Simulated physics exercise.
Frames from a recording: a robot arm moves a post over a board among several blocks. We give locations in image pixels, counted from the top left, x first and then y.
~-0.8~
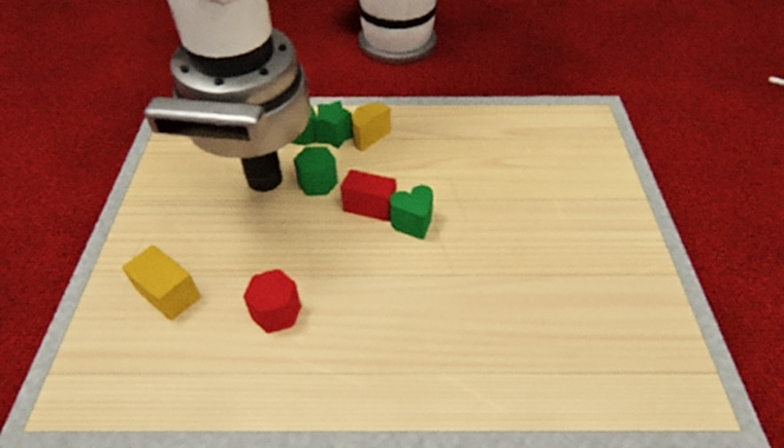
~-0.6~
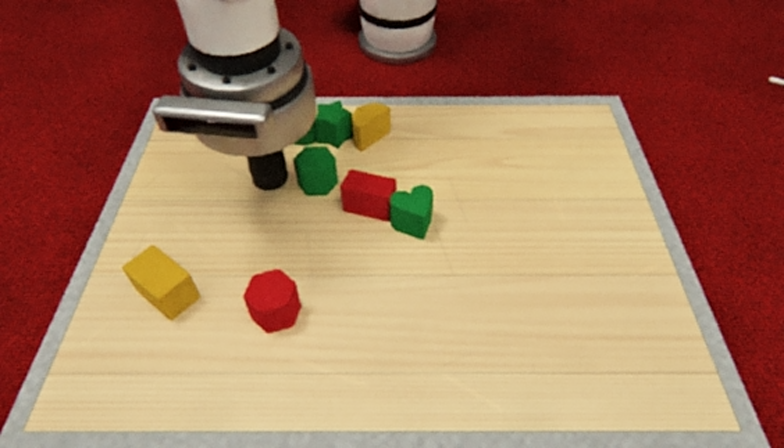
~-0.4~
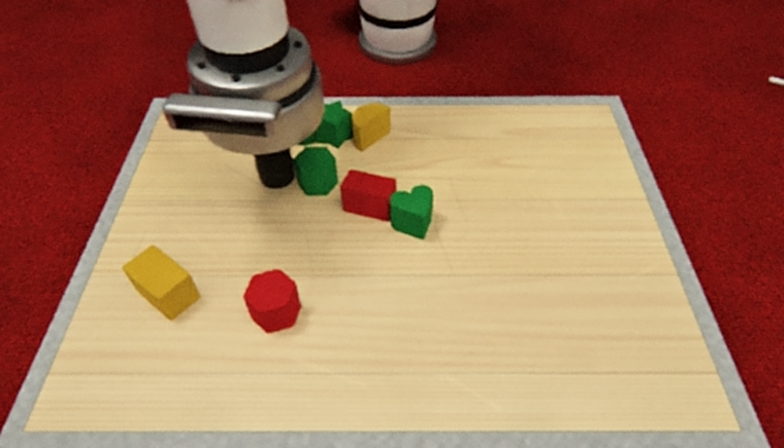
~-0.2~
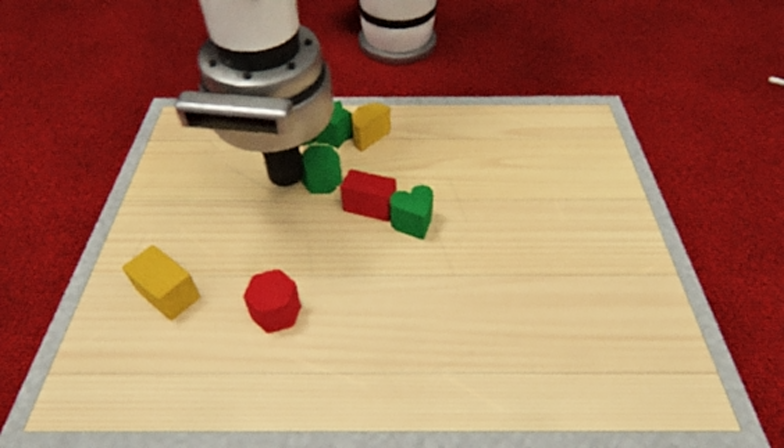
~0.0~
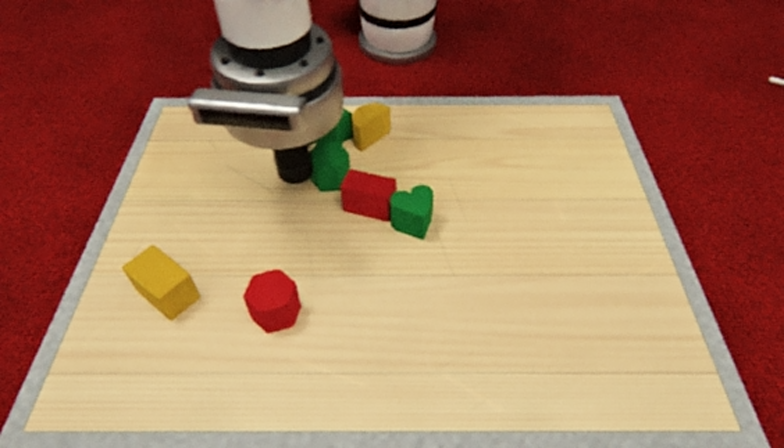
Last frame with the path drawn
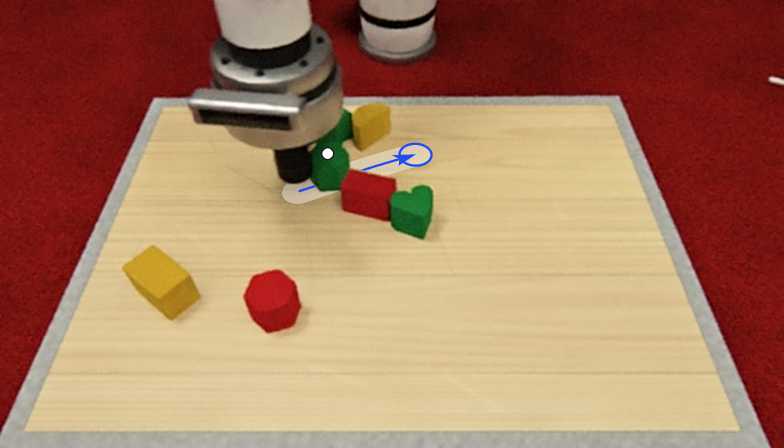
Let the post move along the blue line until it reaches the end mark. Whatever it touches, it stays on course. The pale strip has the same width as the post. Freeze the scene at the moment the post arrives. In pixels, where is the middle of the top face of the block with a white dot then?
Answer: (440, 114).
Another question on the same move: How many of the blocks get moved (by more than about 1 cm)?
It should be one, as far as I can tell.
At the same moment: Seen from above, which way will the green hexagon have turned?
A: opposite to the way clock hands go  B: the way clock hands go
The correct letter is A.
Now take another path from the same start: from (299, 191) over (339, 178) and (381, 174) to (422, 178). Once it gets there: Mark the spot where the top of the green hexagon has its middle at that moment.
In the picture, that point is around (411, 128).
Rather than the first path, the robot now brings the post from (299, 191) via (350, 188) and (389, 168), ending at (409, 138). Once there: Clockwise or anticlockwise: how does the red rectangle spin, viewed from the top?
It ends up turned clockwise.
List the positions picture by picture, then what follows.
The first frame shows tip of the post (265, 181), middles of tops, green hexagon (314, 158), red rectangle (369, 182).
The second frame shows post (271, 179), nothing pushed.
The third frame shows post (278, 177), nothing pushed.
The fourth frame shows post (286, 175), green hexagon (319, 156).
The fifth frame shows post (296, 173), green hexagon (328, 154), red rectangle (369, 182).
The line goes in a line from (299, 191) to (416, 155); the dot is on the green hexagon.
What follows on the original path. One third of the way, post (337, 159); green hexagon (367, 140).
Two thirds of the way, post (377, 147); green hexagon (405, 126).
At the end, post (416, 136); green hexagon (440, 114), turned 20° anticlockwise; red rectangle unmoved.
